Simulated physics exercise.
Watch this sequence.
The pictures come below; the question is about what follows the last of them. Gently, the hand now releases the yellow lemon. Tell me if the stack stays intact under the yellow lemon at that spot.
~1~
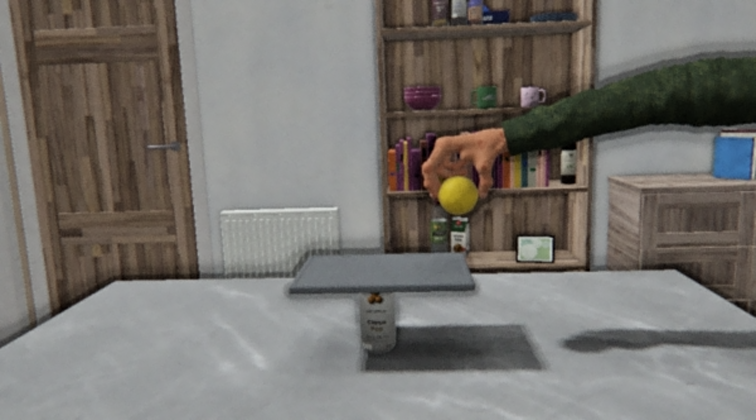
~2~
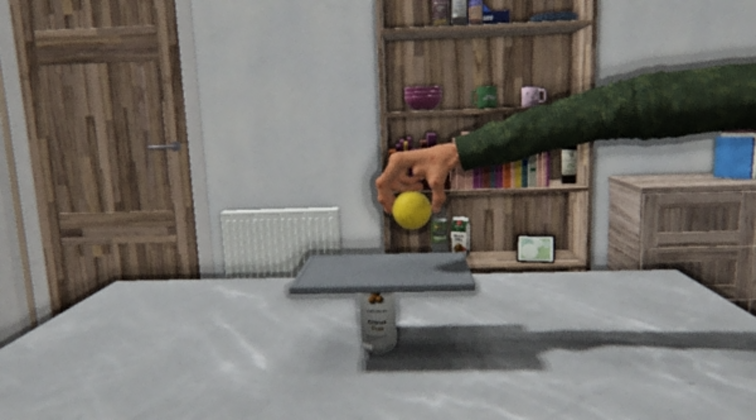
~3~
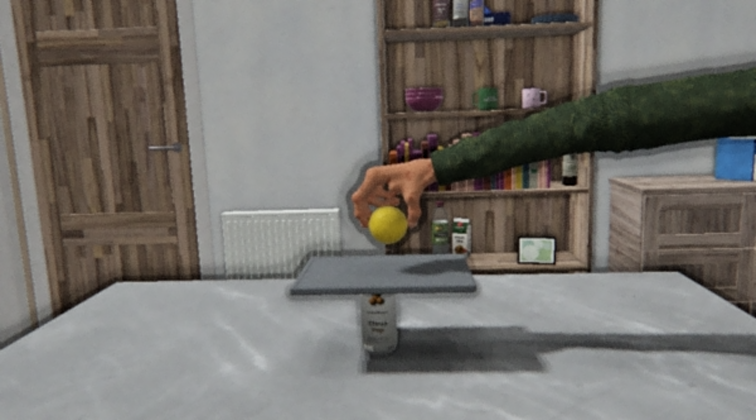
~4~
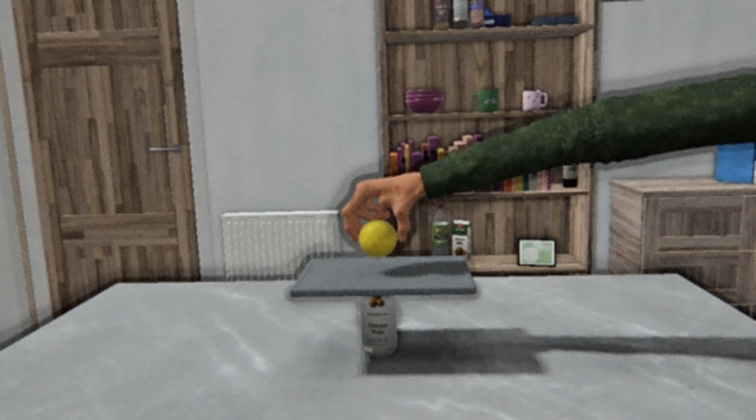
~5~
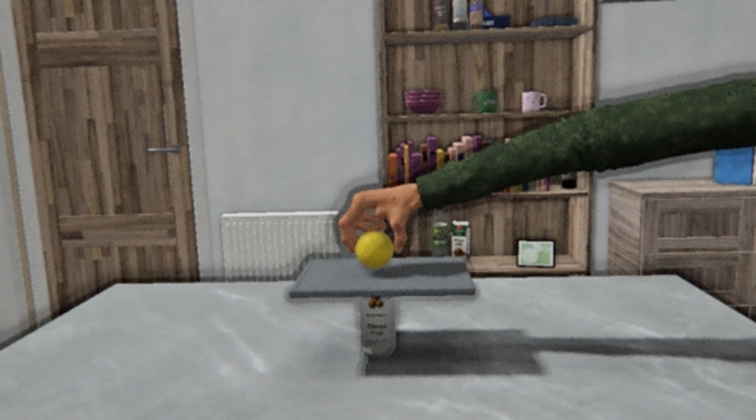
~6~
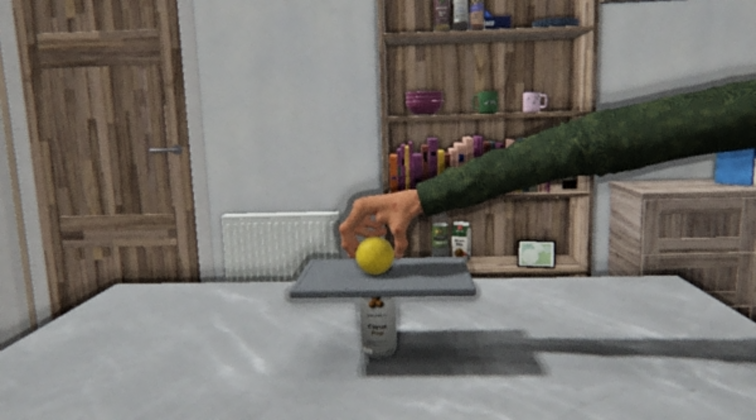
Yes, the stack stays put.
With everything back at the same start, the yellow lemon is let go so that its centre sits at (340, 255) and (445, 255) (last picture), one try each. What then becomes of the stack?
Well, the first time the stack stays put, and the second time it comes down.
Then, 0.20 s past the last view, nothing moves.
Then, 0.40 s past the last view, yellow lemon resting near (375, 256).
Finally, all 3 still in place. Final places as the last picture's camera would see them, yellow lemon near (375, 256). The stack keeps its balance.
